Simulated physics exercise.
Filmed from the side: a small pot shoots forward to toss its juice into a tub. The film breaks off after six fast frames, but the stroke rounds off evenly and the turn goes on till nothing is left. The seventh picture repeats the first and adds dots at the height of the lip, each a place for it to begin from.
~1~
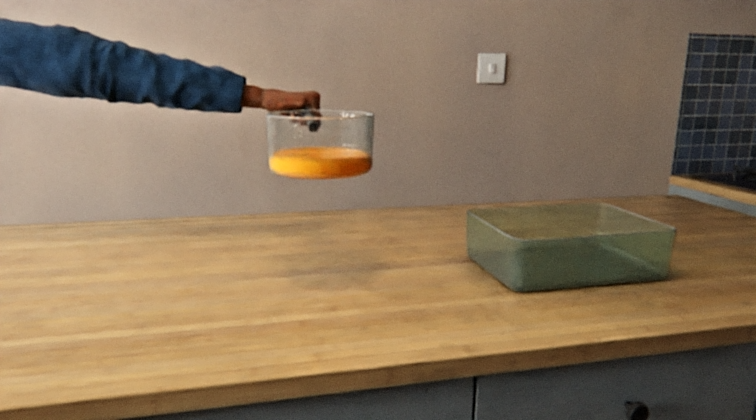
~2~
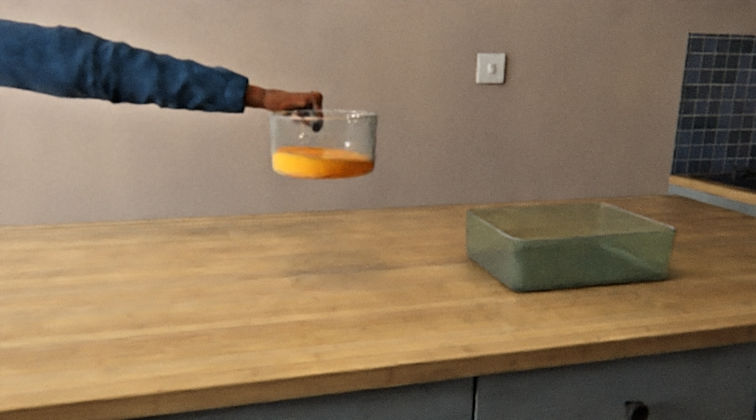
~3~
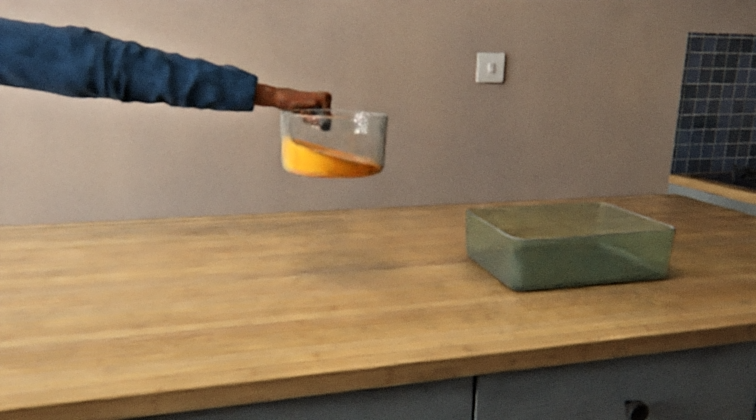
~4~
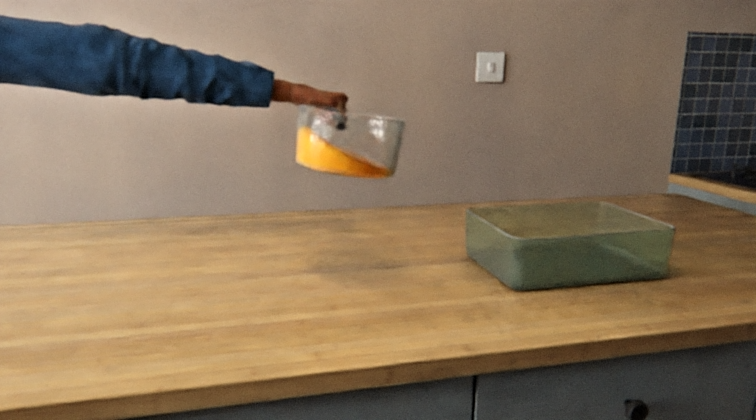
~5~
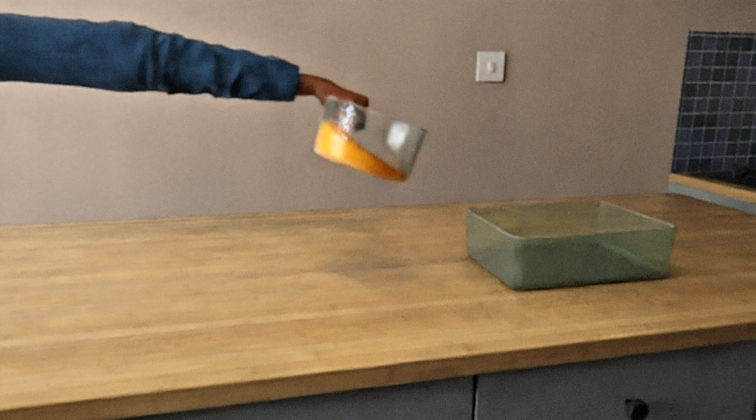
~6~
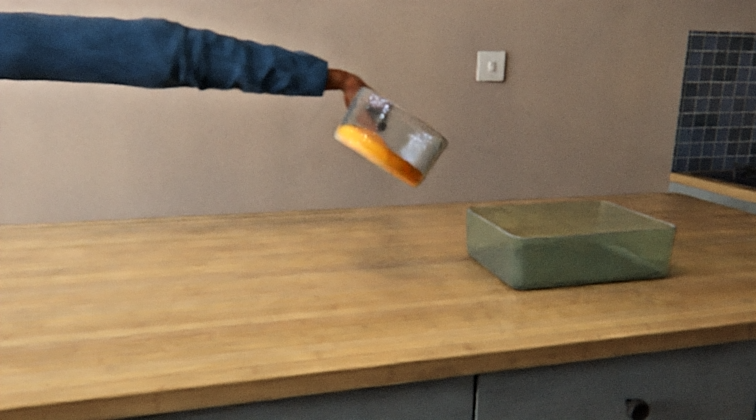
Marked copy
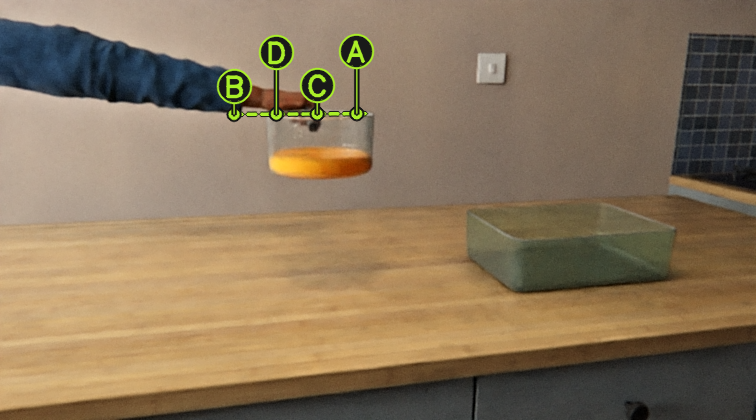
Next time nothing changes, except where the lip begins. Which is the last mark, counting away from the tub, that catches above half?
Take C.
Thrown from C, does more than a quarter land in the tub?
Yes, clearly.
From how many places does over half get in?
Two of the four.
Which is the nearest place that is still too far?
D.
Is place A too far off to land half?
No.
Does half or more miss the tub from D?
Yes, that goes wrong.
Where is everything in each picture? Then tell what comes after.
Upright, lip at (371, 113); tub from (509, 291) to (664, 277); nothing has left yet.
Upright, lip at (373, 113); nothing has left yet.
Upright, lip at (384, 114); nothing has left yet.
Tipped about 8°, lip at (401, 120); nothing has left yet.
Tipped about 19°, lip at (422, 129); nothing has left yet.
Tipped about 33°, lip at (443, 141); nothing has left yet.
On the marked copy, A at (356, 113); B at (234, 114); C at (317, 113); D at (276, 114).
Choosing A, about 74 % lands in the tub, 9 % falls short and 18 % goes beside or beyond.
Choosing B, about 2 % lands in the tub, 95 % falls short.
Choosing C, about 62 % lands in the tub, 23 % falls short and 14 % goes beside or beyond.
Choosing D, about 32 % lands in the tub, 62 % falls short and 6 % goes beside or beyond.
